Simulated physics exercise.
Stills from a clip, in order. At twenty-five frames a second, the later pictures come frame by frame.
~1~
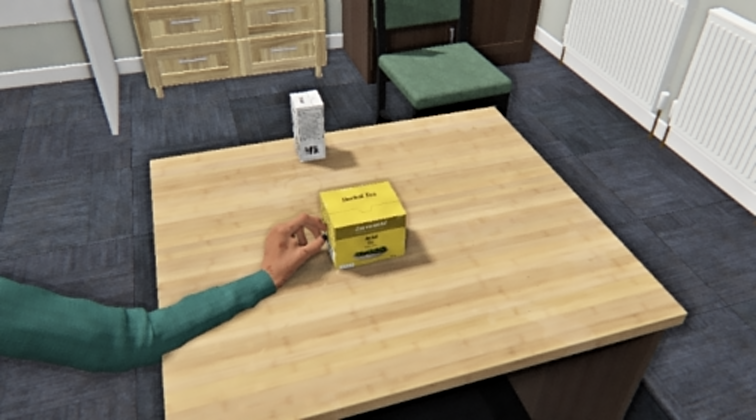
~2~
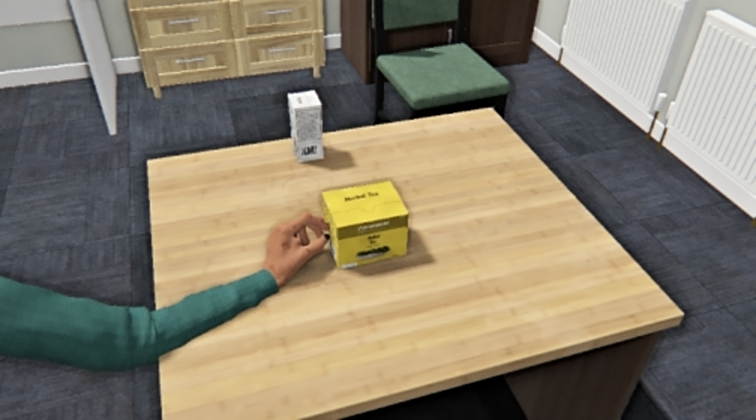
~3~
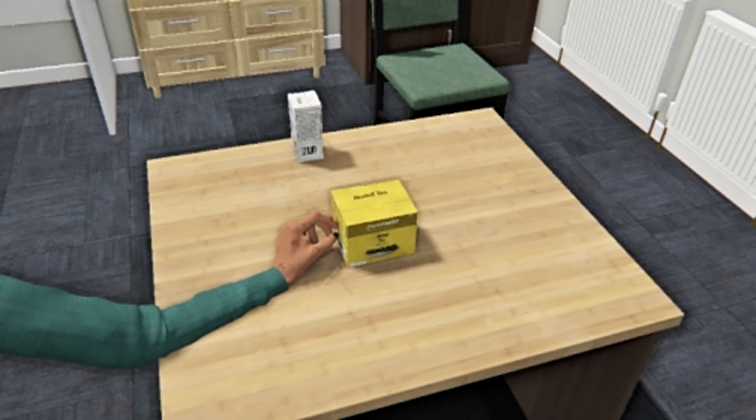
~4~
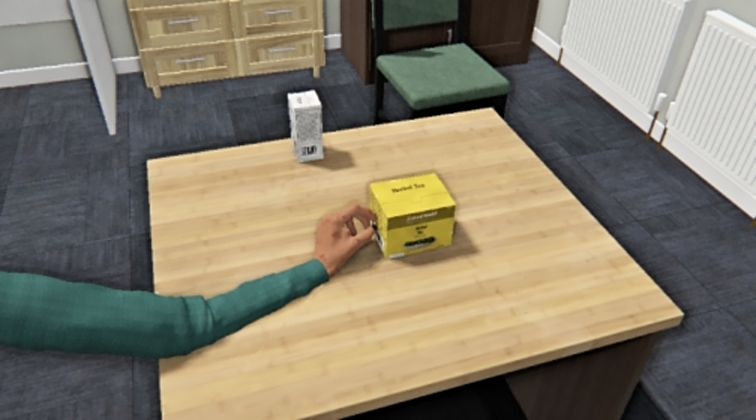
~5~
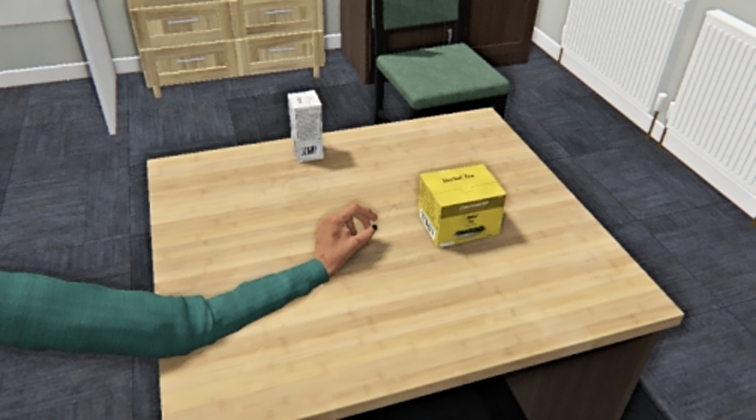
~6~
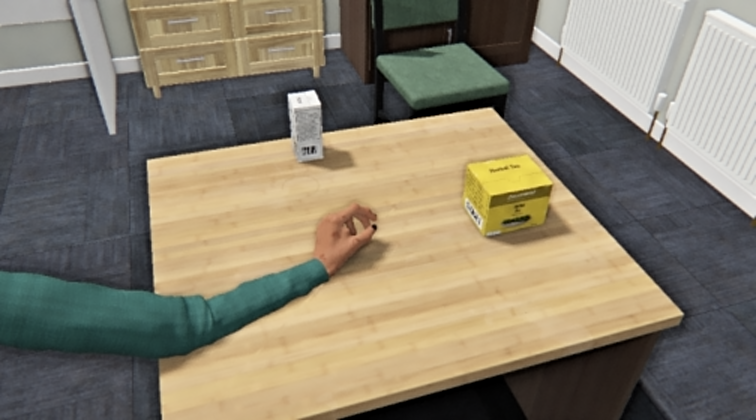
At the start, a hand in a green sleeve rests against the left side of a yellow box on a wooden table, with a white box behind. The hand pushes the yellow box to the right, then stays still as the box slides on alone, away from the fingers toward the table's right side.
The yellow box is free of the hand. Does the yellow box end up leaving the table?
Yes. I expect it to pass the edge.
Then, 0.10 s after the last picture, yellow box now off the table.
Then, 0.30 s after the last picture, things are still on the move.
Then, 0.50 s after the last picture, as before.
By the end, off the table, yellow box.
